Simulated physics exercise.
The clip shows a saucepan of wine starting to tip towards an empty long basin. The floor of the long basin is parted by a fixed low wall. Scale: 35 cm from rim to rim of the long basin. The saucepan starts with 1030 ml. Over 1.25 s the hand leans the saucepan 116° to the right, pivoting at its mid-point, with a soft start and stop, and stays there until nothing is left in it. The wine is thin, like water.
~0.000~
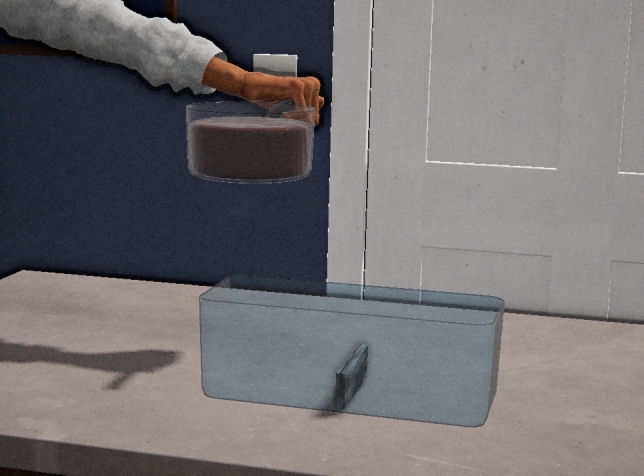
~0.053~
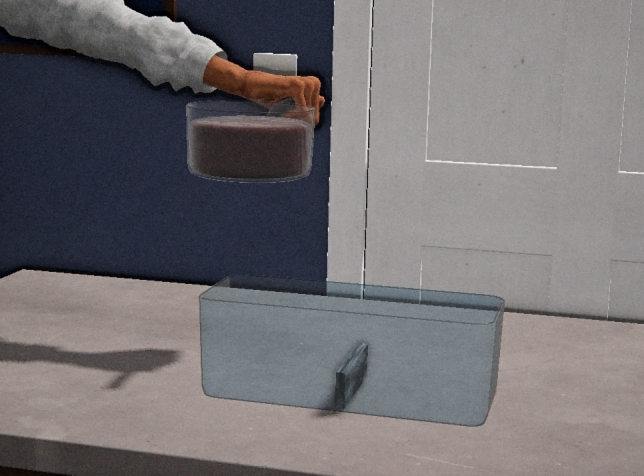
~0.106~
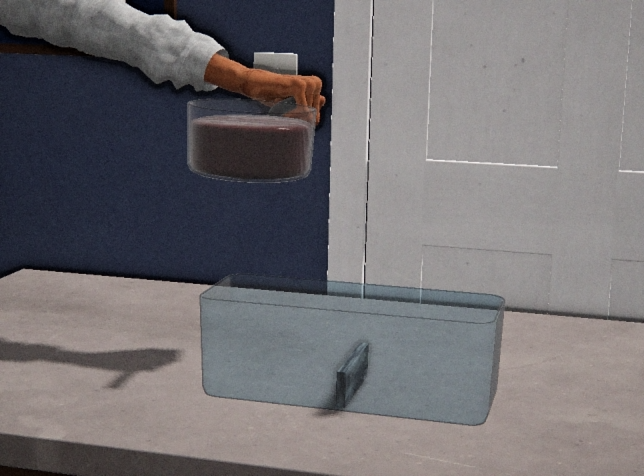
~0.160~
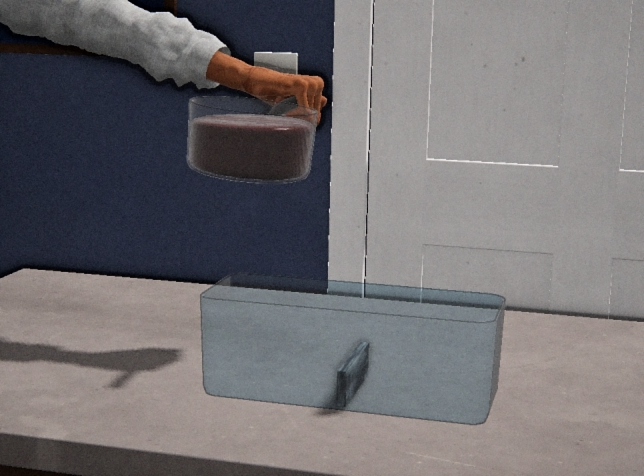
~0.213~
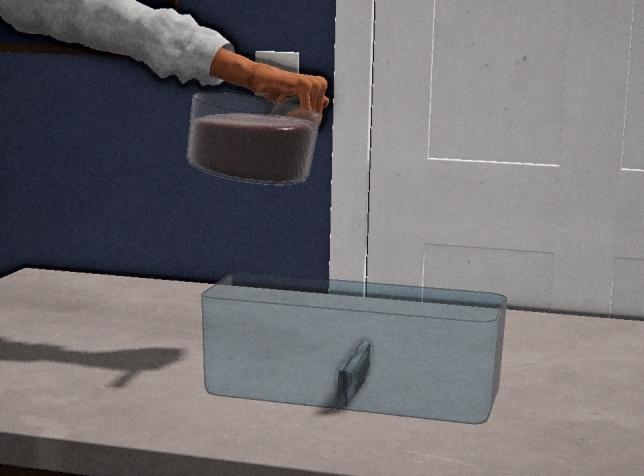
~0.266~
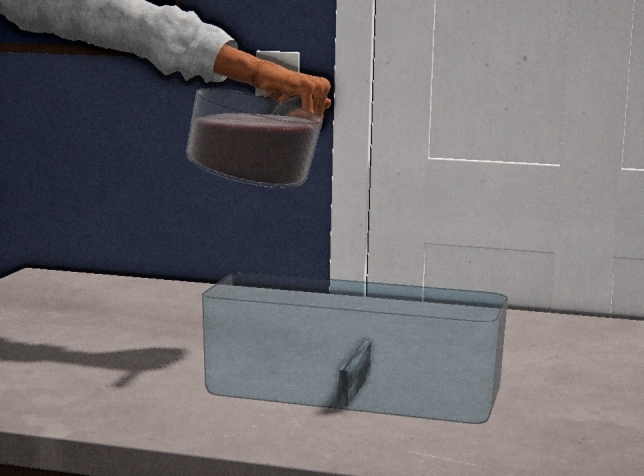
On a pale tabletop before a blue wall and a white door, a hand holds a clear pan of dark red liquid above and left of an empty long glass basin, then gradually leans the pan slightly to the right.
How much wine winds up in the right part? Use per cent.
About 63 per cent.
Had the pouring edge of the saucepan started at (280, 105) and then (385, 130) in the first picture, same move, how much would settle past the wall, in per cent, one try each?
In turn about 35 and 90 per cent.
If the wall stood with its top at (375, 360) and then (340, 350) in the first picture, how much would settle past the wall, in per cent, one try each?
In turn about 40 and 70 per cent.
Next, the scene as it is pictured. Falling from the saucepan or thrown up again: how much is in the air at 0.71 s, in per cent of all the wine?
Some 36 per cent.
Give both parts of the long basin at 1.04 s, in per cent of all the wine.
Near 20 on the left, 62 on the right.
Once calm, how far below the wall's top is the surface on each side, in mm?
Some 28 mm on the left and 14 mm on the right.
After 0.71 s the tilt is 70° and 53 per cent is still to pour, 2 is left of the wall and 9 right of it.
After 1.04 s the tilt is 108° and 7 per cent is still to pour, 19 is left of the wall and 63 right of it.
After 1.38 s the tilt is 116° and 0 per cent is still to pour, 35 is left of the wall and 64 right of it.
After 1.75 s the tilt is 116° and 0 per cent is still to pour, 36 is left of the wall and 63 right of it.
In the end 36 per cent lies left of the wall, 63 right of it and 1 outside.
